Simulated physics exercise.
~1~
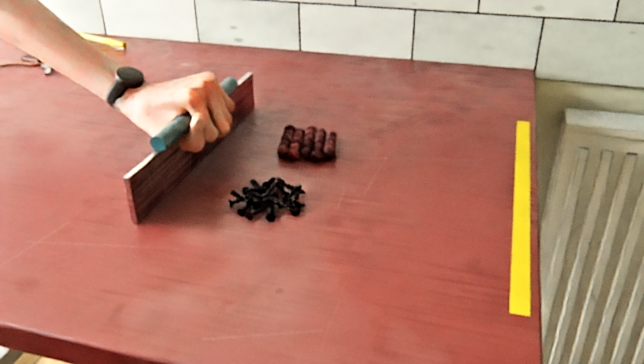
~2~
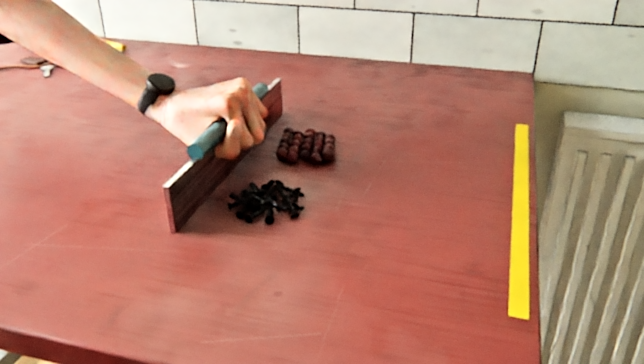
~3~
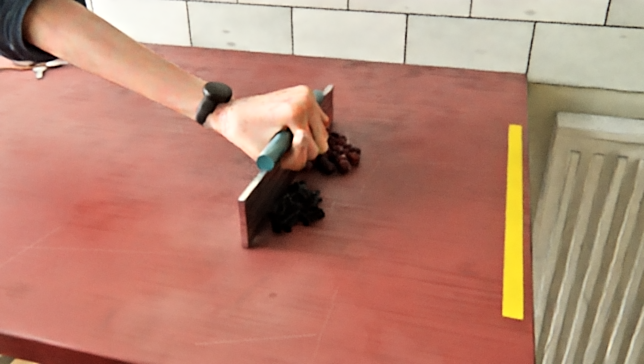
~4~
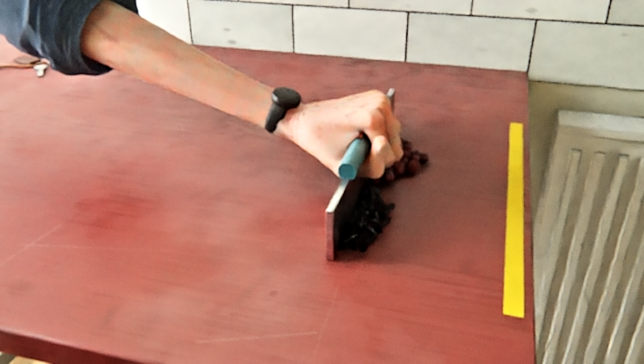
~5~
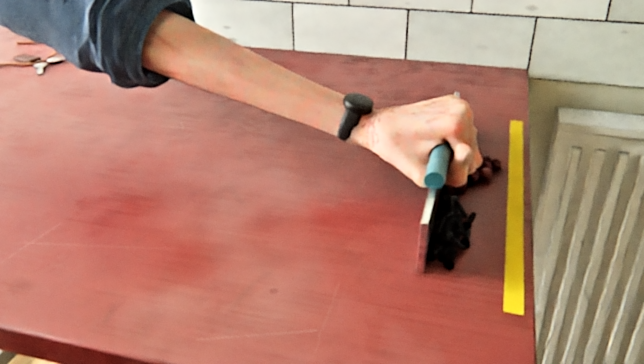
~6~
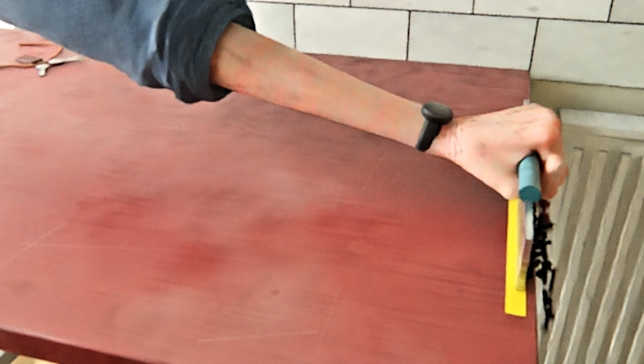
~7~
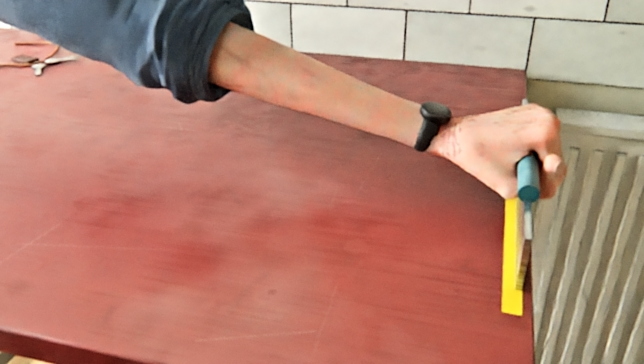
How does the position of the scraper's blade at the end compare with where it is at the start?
At the start the blade stands on the left part of the table, to the left of both dark portions. By the end it is far to the right, at the yellow tape near the table's right edge.
